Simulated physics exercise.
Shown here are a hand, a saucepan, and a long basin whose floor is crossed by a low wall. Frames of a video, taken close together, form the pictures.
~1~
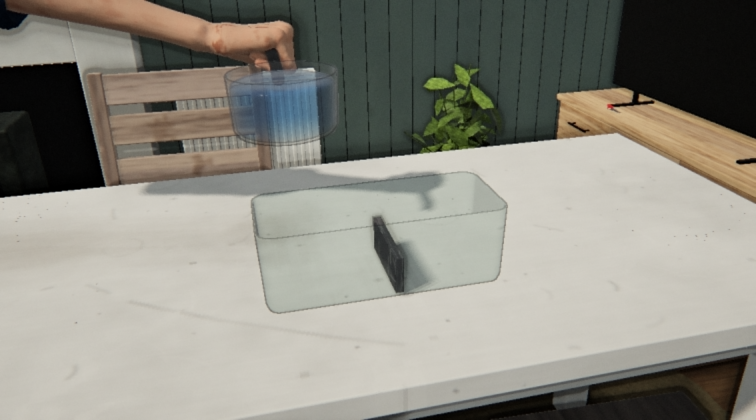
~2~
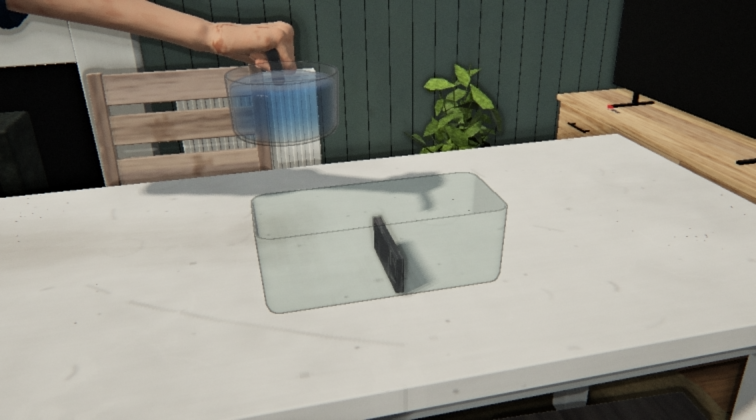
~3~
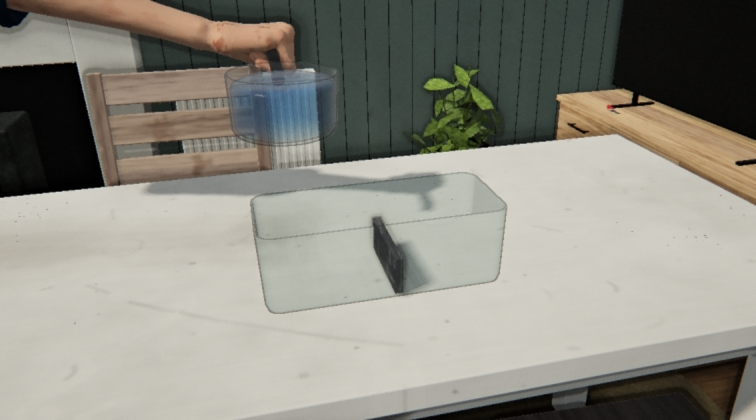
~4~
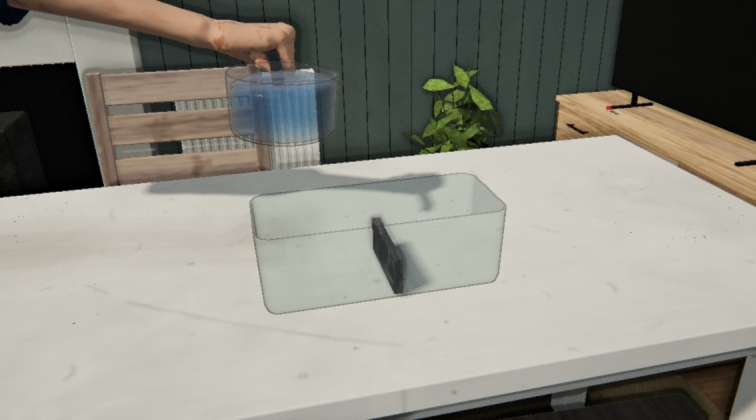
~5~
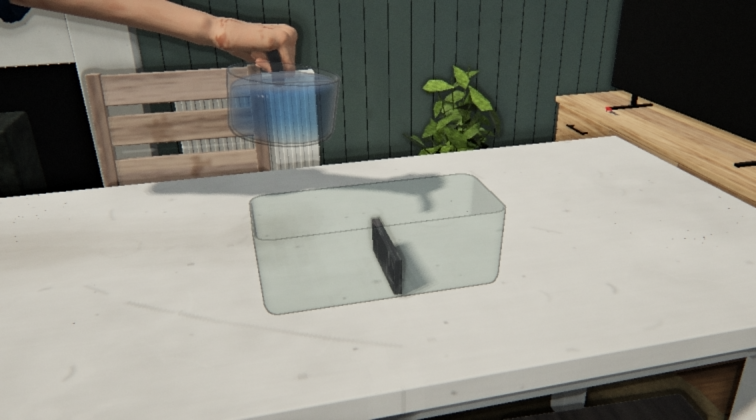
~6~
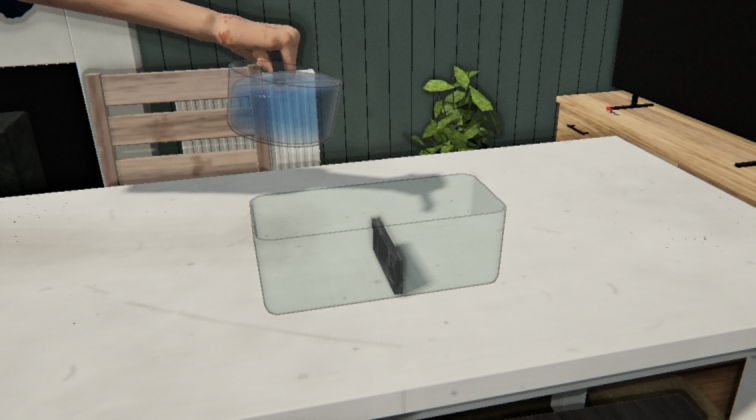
On a white tabletop, a hand holding a clear container of blue liquid, keeping nearly still, then tilting it slightly above a divided clear basin.
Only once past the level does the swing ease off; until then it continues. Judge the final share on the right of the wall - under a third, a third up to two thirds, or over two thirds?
It is a third up to two thirds.
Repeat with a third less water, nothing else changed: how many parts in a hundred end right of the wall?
I'd say roughly 35 percent.
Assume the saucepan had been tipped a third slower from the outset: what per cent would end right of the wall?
Near 65 %.
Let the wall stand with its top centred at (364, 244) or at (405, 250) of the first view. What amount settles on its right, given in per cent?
The first placement leaves close to 80 per cent, the second close to 40 per cent.
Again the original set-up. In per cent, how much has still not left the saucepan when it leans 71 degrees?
Near 55 per cent.
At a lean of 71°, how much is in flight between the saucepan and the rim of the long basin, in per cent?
I'd put it at roughly 35 percent of it.
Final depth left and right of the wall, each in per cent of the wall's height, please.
20 per cent for the left part, 40 for the right.
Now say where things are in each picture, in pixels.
In the first picture, tilt 0°; pouring edge (336, 70); surface from (228, 85) to (333, 77); the long basin's rim runs from (254, 218) to (491, 190); the wall's top is at (387, 237).
In the second picture, tilt 0°; pouring edge (336, 70); surface from (228, 85) to (334, 77).
In the third picture, tilt 2°; pouring edge (336, 72); surface from (229, 85) to (334, 78).
In the fourth picture, tilt 4°; pouring edge (337, 74); surface from (229, 84) to (334, 79).
In the fifth picture, tilt 7°; pouring edge (338, 78); surface from (229, 85) to (335, 79).
In the sixth picture, tilt 11°; pouring edge (340, 82); surface from (231, 85) to (337, 79).
A moment on, the saucepan is tipped part way and 53 per cent is still to pour, 3 is left of the wall and 9 right of it.
Next, the saucepan is tipped right over and 8 per cent is still to pour, 24 is left of the wall and 59 right of it.
Then the saucepan is tipped right over and 0 per cent is still to pour, 39 is left of the wall and 59 right of it.
Later the saucepan is tipped right over and 0 per cent is still to pour, 39 is left of the wall and 59 right of it.
In the end 39 per cent lies left of the wall, 60 right of it and 1 outside.
